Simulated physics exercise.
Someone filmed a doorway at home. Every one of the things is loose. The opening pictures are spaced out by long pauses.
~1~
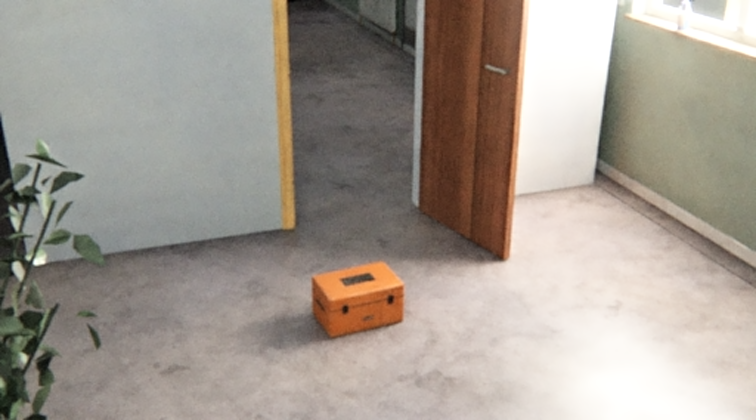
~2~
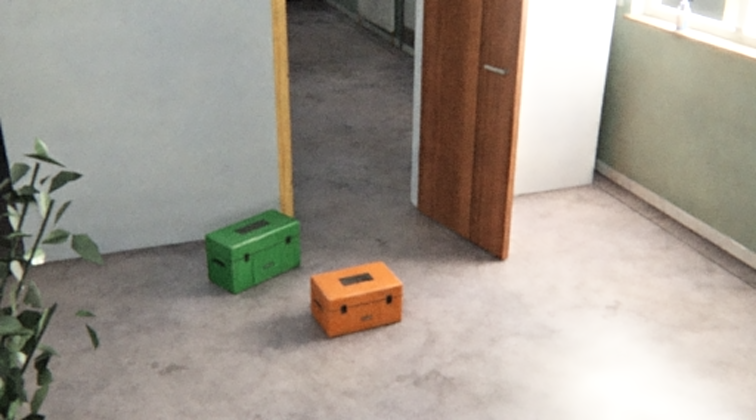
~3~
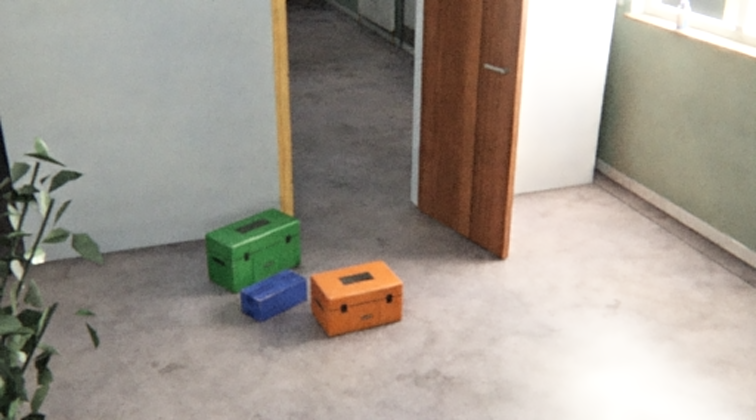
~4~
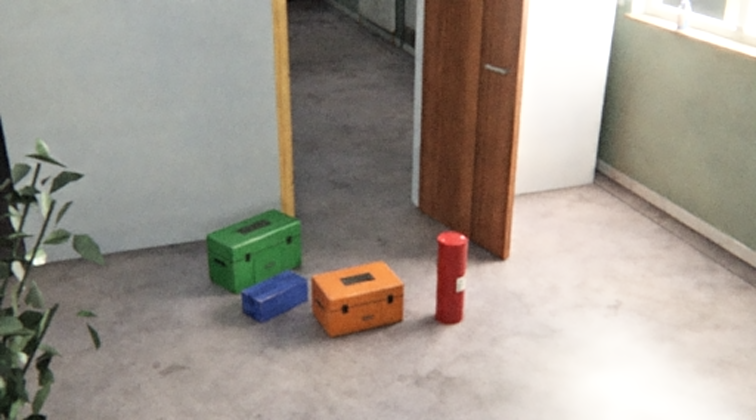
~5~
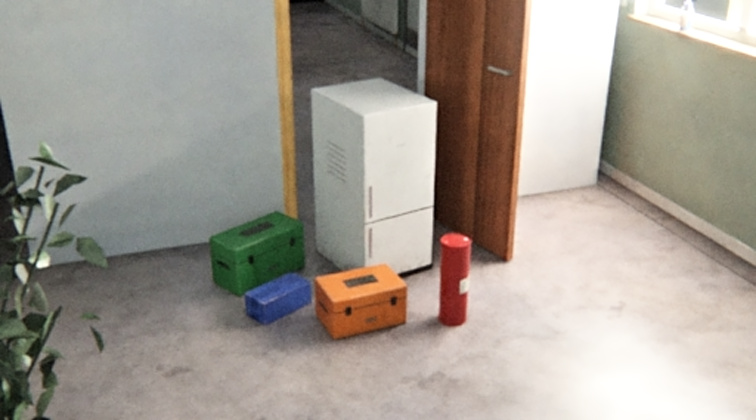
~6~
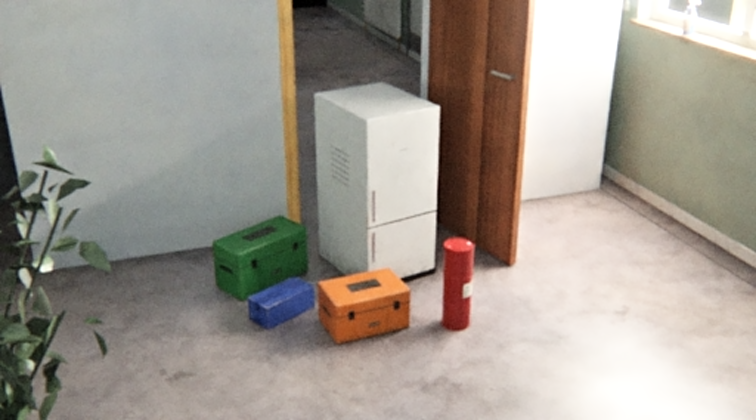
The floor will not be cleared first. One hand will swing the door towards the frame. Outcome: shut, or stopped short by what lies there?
Most likely the door will get held up.
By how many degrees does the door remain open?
Close to 70 degrees, I'd say.
Then, 0.40 s past the last view, open by 92°.
Then, 0.60 s past the last view, open by 77°.
Finally, open by 72°; all 5 still in place. Final places as the last picture's camera would see them, white appliance near (375, 185).
